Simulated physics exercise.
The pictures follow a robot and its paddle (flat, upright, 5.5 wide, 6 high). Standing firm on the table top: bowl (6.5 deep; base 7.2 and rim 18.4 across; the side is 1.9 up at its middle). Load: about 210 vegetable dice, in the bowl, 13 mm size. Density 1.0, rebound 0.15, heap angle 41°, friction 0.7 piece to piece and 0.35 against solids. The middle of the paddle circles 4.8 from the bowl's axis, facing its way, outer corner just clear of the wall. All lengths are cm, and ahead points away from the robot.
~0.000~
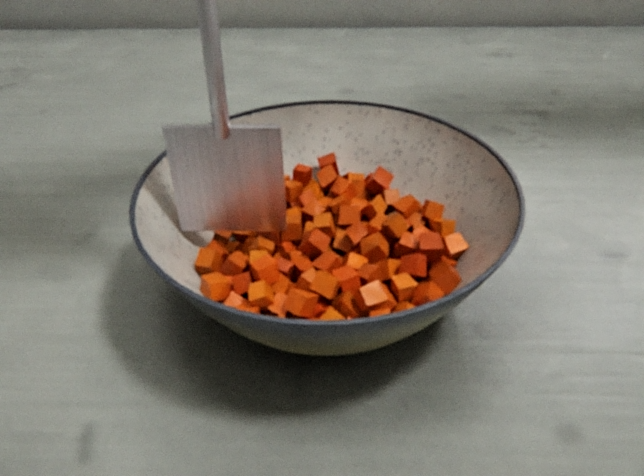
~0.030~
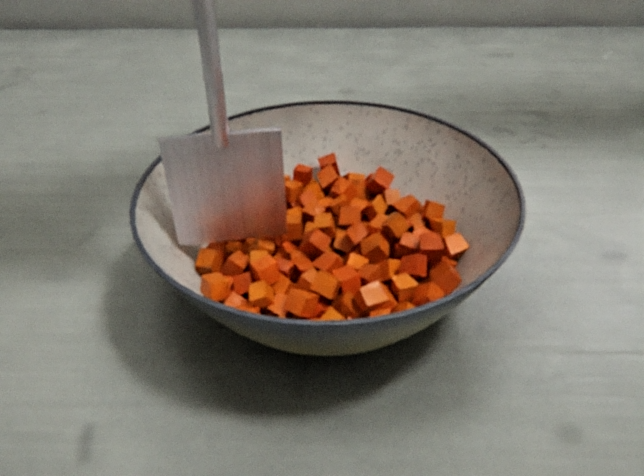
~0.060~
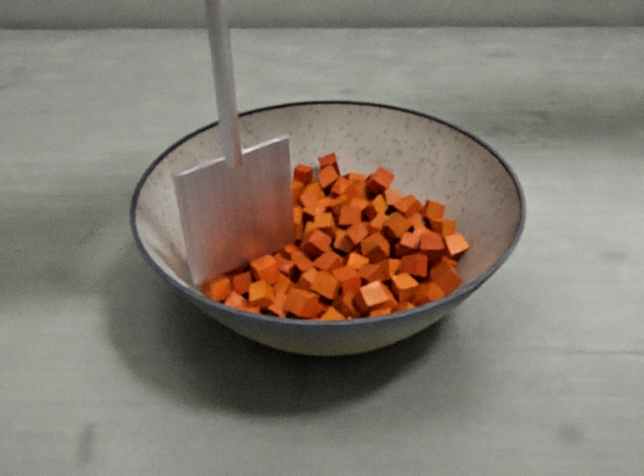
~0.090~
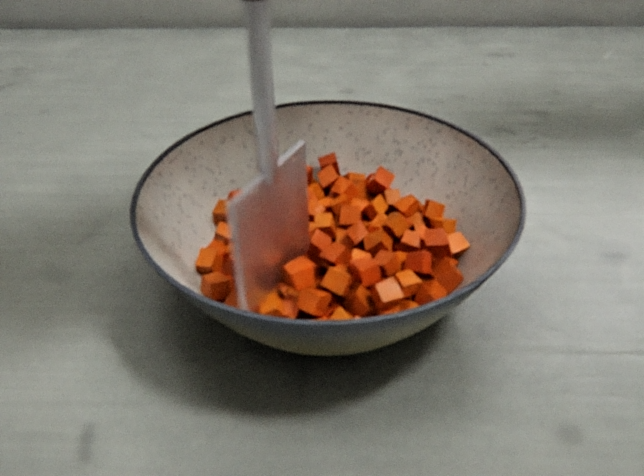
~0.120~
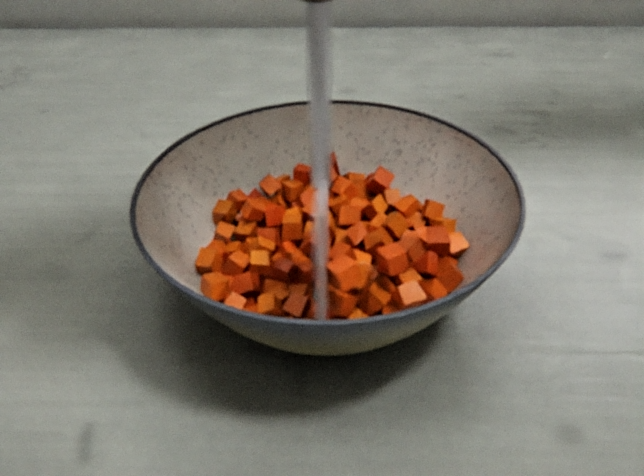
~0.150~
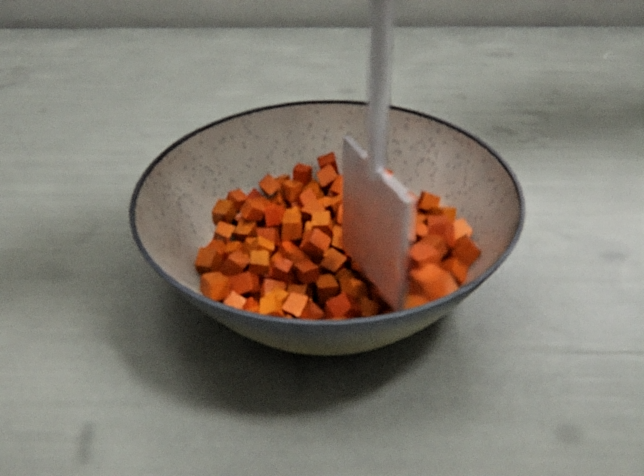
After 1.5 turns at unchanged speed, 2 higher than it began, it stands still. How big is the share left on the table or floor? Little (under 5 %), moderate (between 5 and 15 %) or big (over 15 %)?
Answer: Moderate; between 5 and 15 % of the vegetable dice finish on the table or floor.
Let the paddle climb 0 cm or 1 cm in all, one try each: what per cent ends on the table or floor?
Some 25 and 20 per cent.
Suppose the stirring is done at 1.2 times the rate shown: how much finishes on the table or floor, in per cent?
Some 5 per cent.
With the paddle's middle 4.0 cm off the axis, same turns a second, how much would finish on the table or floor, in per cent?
It would be near 40 per cent.
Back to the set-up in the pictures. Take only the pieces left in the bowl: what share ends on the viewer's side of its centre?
About 55 per cent.
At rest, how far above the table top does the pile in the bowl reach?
Roughly 5.0 cm.
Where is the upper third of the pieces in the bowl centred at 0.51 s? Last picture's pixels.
At about (297, 253).
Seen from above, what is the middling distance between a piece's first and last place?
About 1 cm.
By 0.33 s, 279° round, highest piece 11 above the table; 205 in the bowl, 8 in flight or on the tool.
By 0.51 s, 81° round, highest piece 8 above the table; 196 in the bowl, 13 on the table or floor, 4 in flight or on the tool.
By 0.80 s, 180° round, highest piece 5 above the table; 193 in the bowl, 20 on the table or floor.
By 1.50 s, 180° round, highest piece 5 above the table; 193 in the bowl, 20 on the table or floor.
Final count, 193 in the bowl, 20 on the table or floor. That is 9 % on the table or floor.
